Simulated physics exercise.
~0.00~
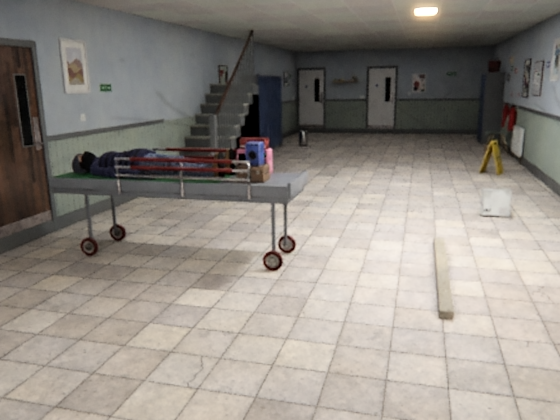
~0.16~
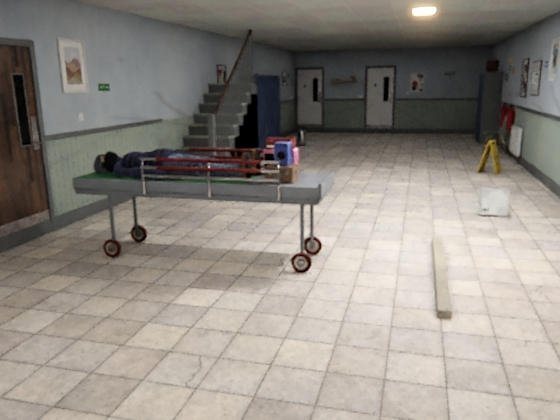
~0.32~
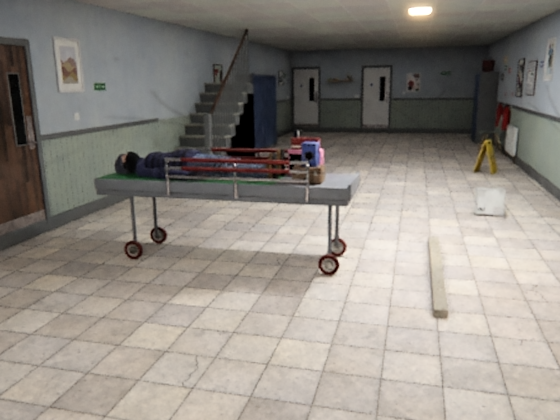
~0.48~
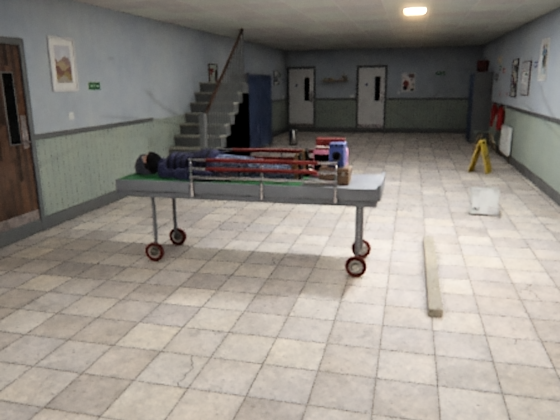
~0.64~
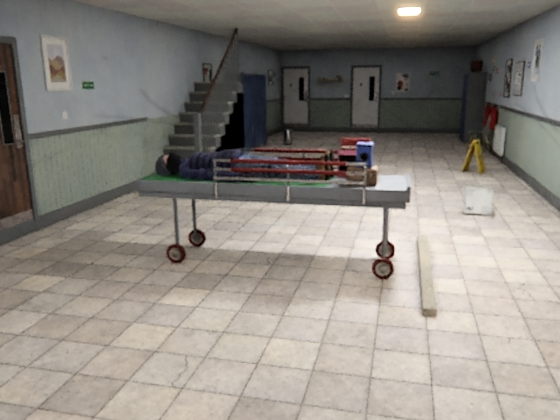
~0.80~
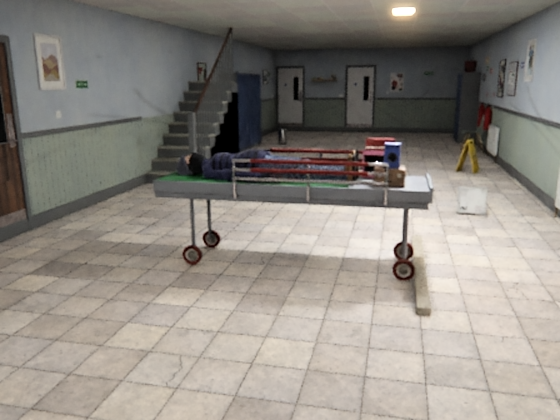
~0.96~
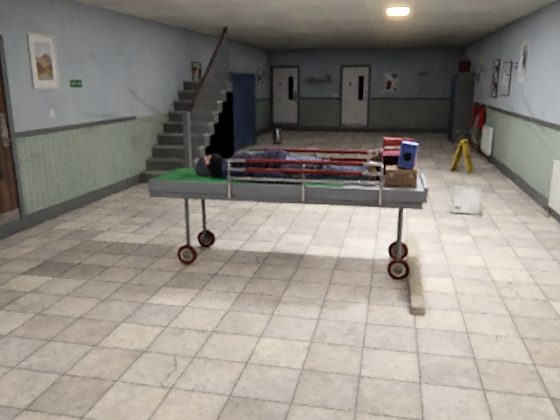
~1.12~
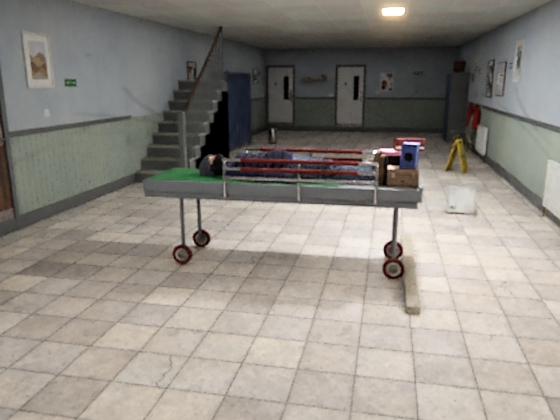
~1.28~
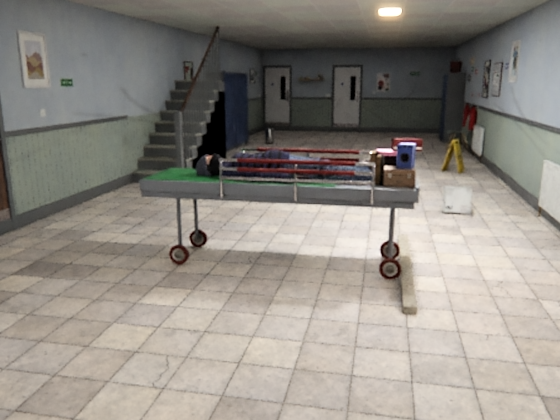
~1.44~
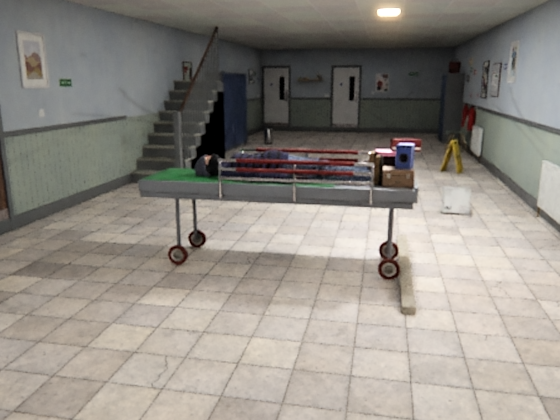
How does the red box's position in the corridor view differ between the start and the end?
At the start the red box is left of centre, close to the staircase and the blue door. By the end it is well over to the right of them, still on the stopped trolley.
